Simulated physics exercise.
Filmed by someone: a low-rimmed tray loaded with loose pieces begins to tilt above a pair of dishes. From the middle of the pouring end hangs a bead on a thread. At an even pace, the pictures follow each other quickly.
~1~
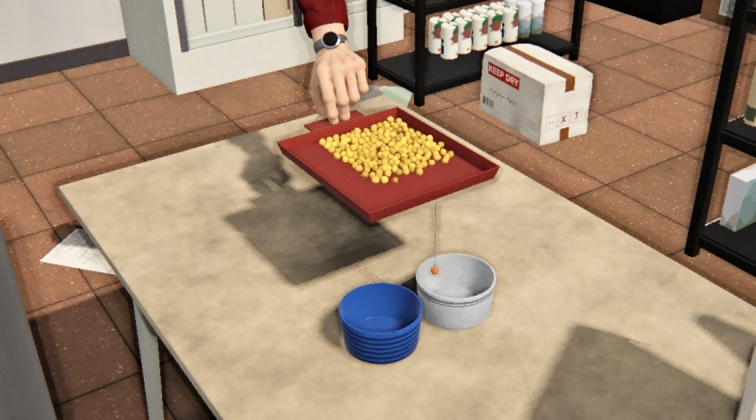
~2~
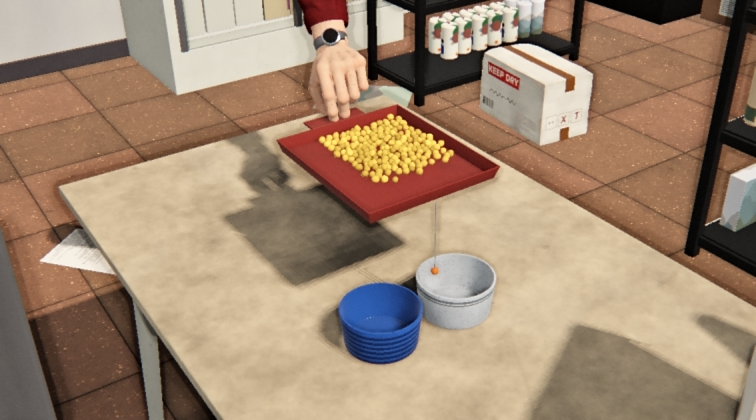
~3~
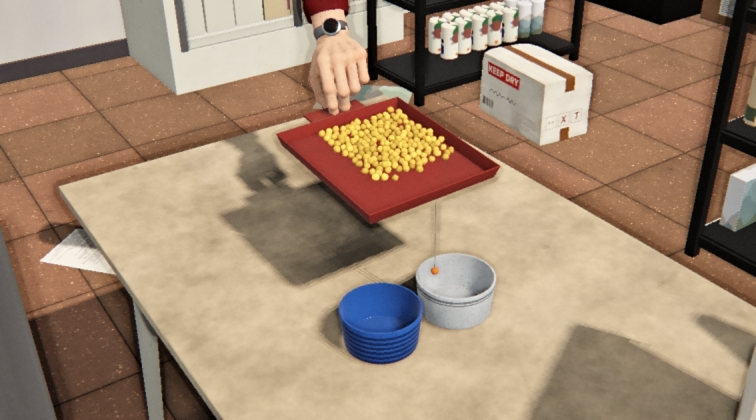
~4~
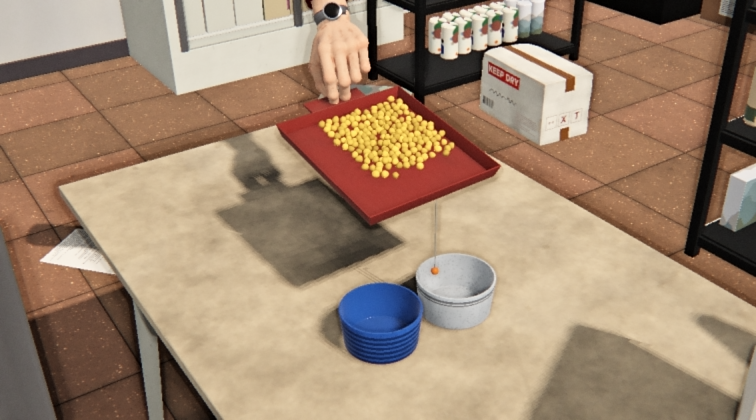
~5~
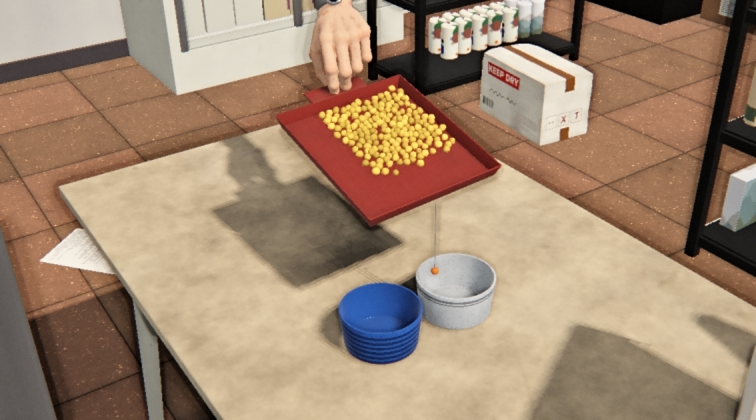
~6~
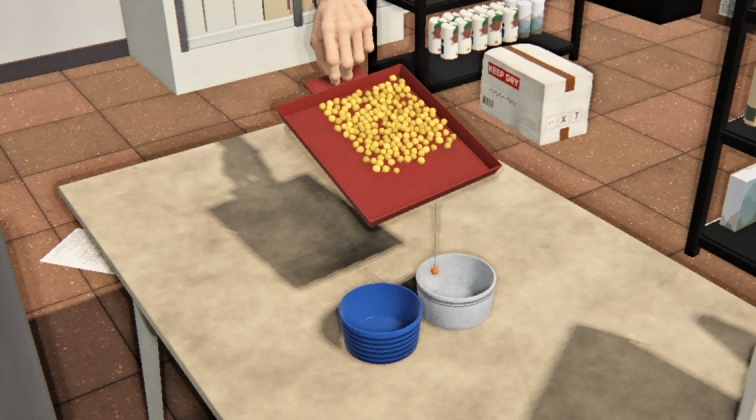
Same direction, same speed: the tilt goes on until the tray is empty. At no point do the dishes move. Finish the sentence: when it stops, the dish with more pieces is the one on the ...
Left.
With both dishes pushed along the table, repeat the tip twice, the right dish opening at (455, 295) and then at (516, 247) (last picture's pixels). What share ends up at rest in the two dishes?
80 and 10 in a hundred, in turn.
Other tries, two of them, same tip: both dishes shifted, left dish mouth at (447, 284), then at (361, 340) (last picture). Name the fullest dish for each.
Place 1 - the dish at left; place 2 - the dish at right.
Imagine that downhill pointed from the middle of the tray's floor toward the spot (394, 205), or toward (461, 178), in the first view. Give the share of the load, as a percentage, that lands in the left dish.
90 % then 0 %, roughly.
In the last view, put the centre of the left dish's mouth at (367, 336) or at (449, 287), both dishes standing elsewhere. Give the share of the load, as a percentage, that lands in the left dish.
Roughly 20% the first time and 40% the second time.
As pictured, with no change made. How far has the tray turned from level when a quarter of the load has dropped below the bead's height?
Angle: Close to 105°.
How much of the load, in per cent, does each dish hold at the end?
Left dish around 50 percent; right dish around 10 percent.
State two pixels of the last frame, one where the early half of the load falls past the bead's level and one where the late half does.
About (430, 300) to begin with, then about (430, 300).
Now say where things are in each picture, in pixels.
The first picture shows corners of the pouring end (371, 210) and (494, 166), level; middle of the load (383, 150), puffed corn balls; left dish (404, 343); right dish (480, 308); bead on its thread (435, 271).
The second picture shows corners of the pouring end (371, 210) and (494, 166), level; middle of the load (383, 149).
The third picture shows corners of the pouring end (371, 211) and (495, 165), tipped barely, lowest at the left corner; middle of the load (383, 144).
The fourth picture shows corners of the pouring end (371, 213) and (495, 165), tipped a little, lowest at the left corner; middle of the load (383, 137).
The fifth picture shows corners of the pouring end (372, 215) and (496, 164), tipped a little, lowest at the left corner; middle of the load (384, 130).
The sixth picture shows corners of the pouring end (372, 217) and (497, 164), tipped clearly, lowest at the left corner; middle of the load (385, 124); left dish (404, 343); right dish (480, 308).
Just after the last frame, tray tipped steeply; the larger part on the tray; just a few in the left dish; just a few outside both; about a tenth in the air.
A moment on, tray tipped past a quarter turn; roughly a third on the tray; about a tenth in the left dish; about a tenth in the right dish; about a tenth outside both; roughly a third in the air.
Further on, tray tipped past a quarter turn; roughly half in the left dish; about a tenth in the right dish; roughly half outside both.
When it is over, tray tipped past a quarter turn; roughly half in the left dish; about a tenth in the right dish; roughly half outside both.
